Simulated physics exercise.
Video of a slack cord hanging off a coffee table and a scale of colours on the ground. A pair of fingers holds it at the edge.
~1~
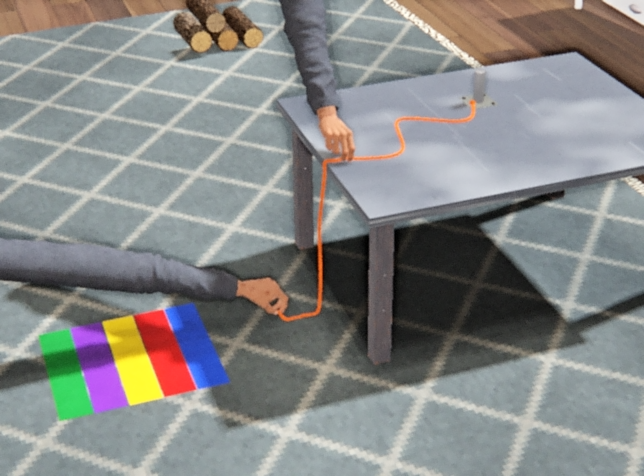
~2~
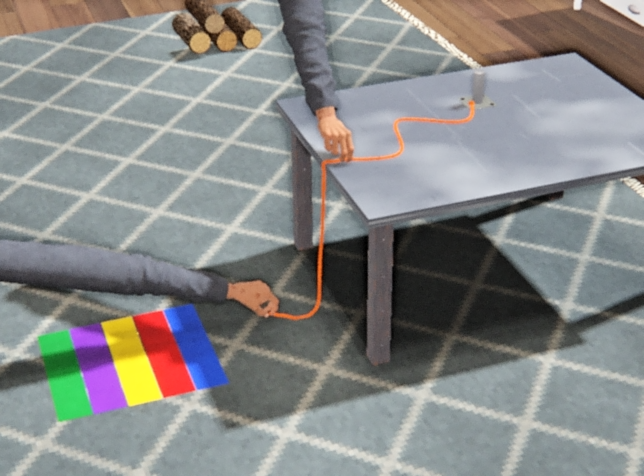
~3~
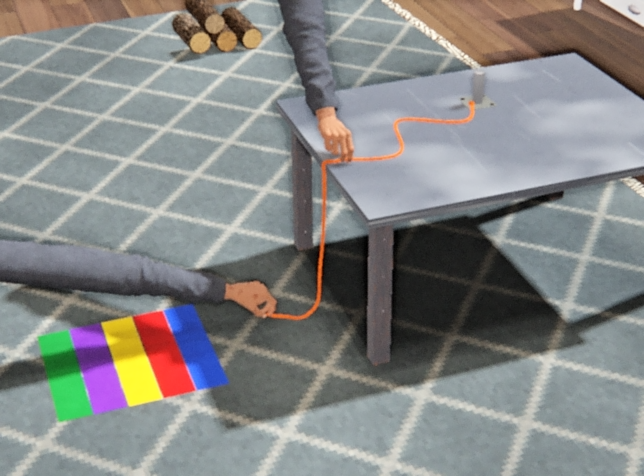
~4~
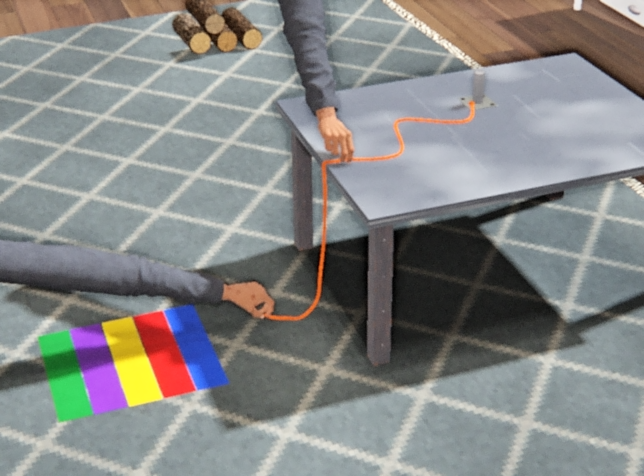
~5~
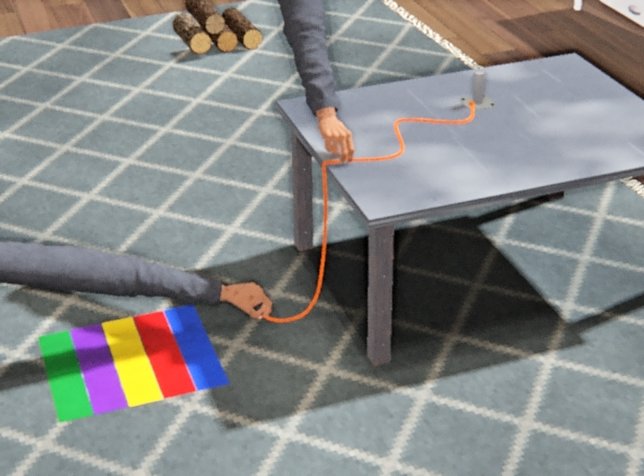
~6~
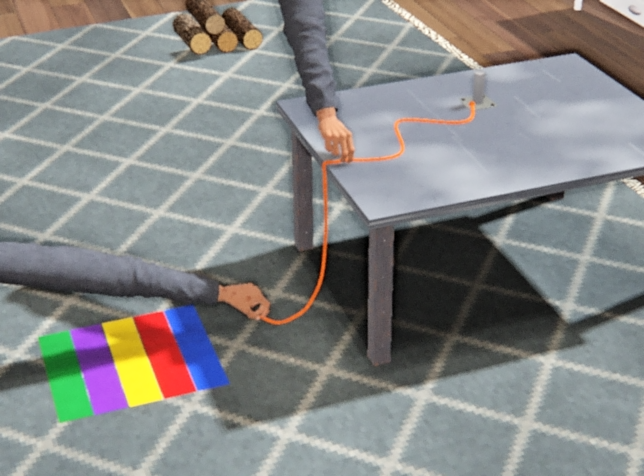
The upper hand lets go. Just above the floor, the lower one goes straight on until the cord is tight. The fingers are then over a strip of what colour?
A purple strip.
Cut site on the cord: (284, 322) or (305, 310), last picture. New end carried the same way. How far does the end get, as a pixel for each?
In turn, around (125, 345) and around (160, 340).
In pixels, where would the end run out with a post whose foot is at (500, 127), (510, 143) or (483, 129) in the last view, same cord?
Respectively (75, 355), (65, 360) and (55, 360).
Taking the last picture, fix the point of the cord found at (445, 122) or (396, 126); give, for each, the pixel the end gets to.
Estimates in sequence: (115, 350) then (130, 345).
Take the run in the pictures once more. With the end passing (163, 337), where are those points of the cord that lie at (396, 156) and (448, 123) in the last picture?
They end up somewhere around (320, 156) and (423, 119).
A little later, end near (163, 337); over red.
Next, end near (118, 347); over yellow.
When it is tight, end near (91, 353); over purple. It gets as far as the purple strip.
